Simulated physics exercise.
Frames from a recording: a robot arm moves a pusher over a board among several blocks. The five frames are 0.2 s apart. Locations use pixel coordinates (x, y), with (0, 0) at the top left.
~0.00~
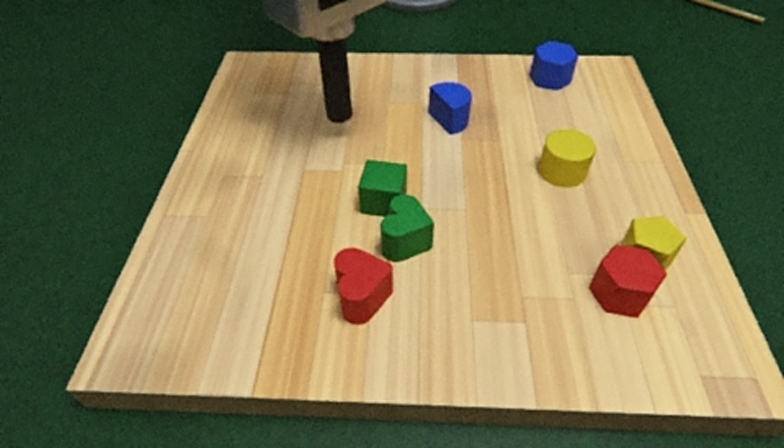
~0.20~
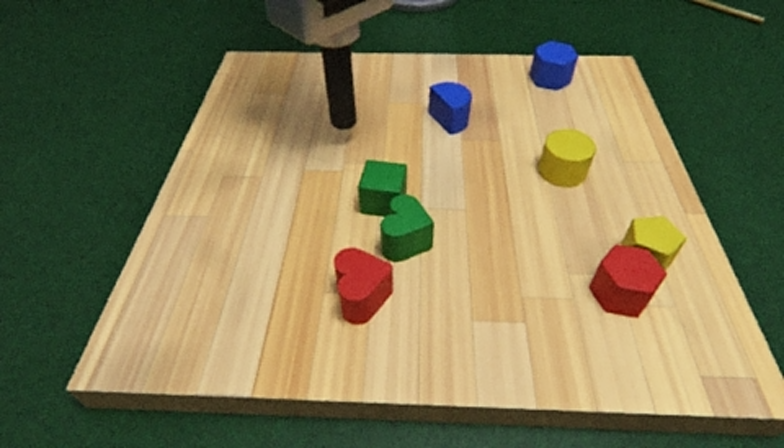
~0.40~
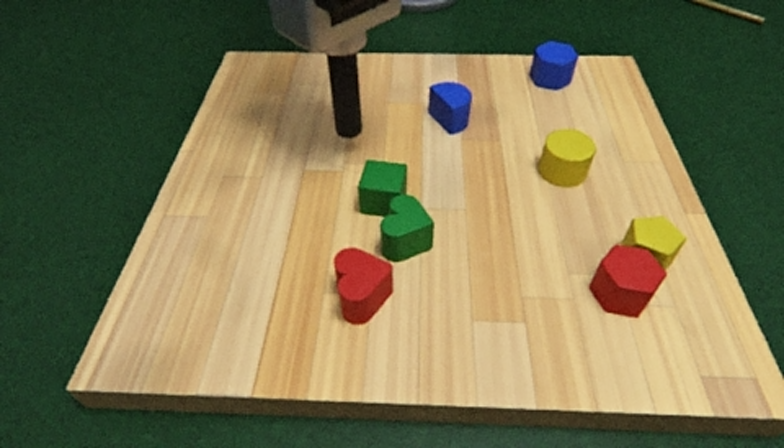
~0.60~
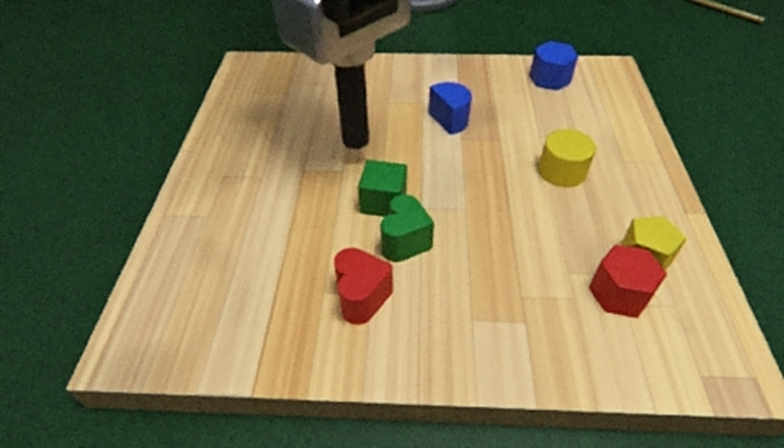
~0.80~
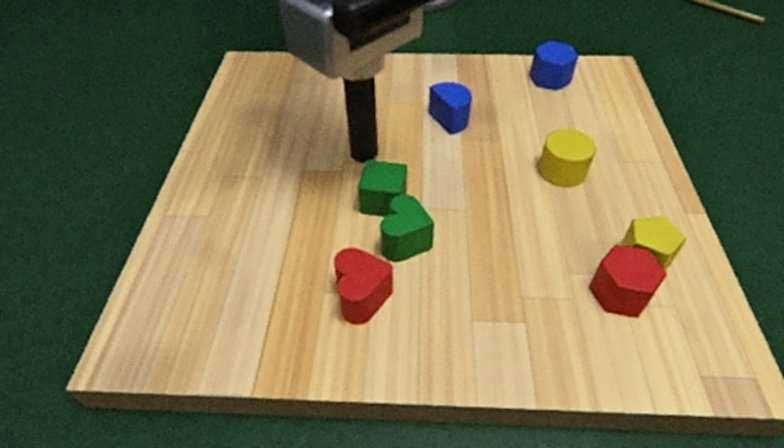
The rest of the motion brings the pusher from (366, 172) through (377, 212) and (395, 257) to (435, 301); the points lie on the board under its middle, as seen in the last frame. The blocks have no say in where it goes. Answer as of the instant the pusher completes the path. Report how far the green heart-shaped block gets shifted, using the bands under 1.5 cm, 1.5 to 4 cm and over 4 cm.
It will move more than 4 cm.
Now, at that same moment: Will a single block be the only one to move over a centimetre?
No, that is not what happens.
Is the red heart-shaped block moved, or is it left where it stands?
Same place.
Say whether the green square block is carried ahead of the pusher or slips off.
In the end it is beside or behind the pusher.
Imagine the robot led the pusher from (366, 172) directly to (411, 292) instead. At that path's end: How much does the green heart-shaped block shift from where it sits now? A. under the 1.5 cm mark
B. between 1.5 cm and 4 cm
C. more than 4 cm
The correct letter is C.
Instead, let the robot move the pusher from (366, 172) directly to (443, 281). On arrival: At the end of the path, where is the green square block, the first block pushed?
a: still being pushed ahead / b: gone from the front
Choice a: Still being pushed ahead.
On the path given first. One third of the way, pusher (376, 194); green square block (409, 198), turned 65° anticlockwise; green heart-shaped block (425, 231), turned 45° clockwise.
Two thirds of the way, pusher (395, 240); green square block (428, 212), turned 115° anticlockwise; green heart-shaped block (445, 245), turned 60° clockwise.
At the end, pusher (437, 284); red heart-shaped block still; green square block (429, 212), turned 120° anticlockwise; green heart-shaped block (480, 257).
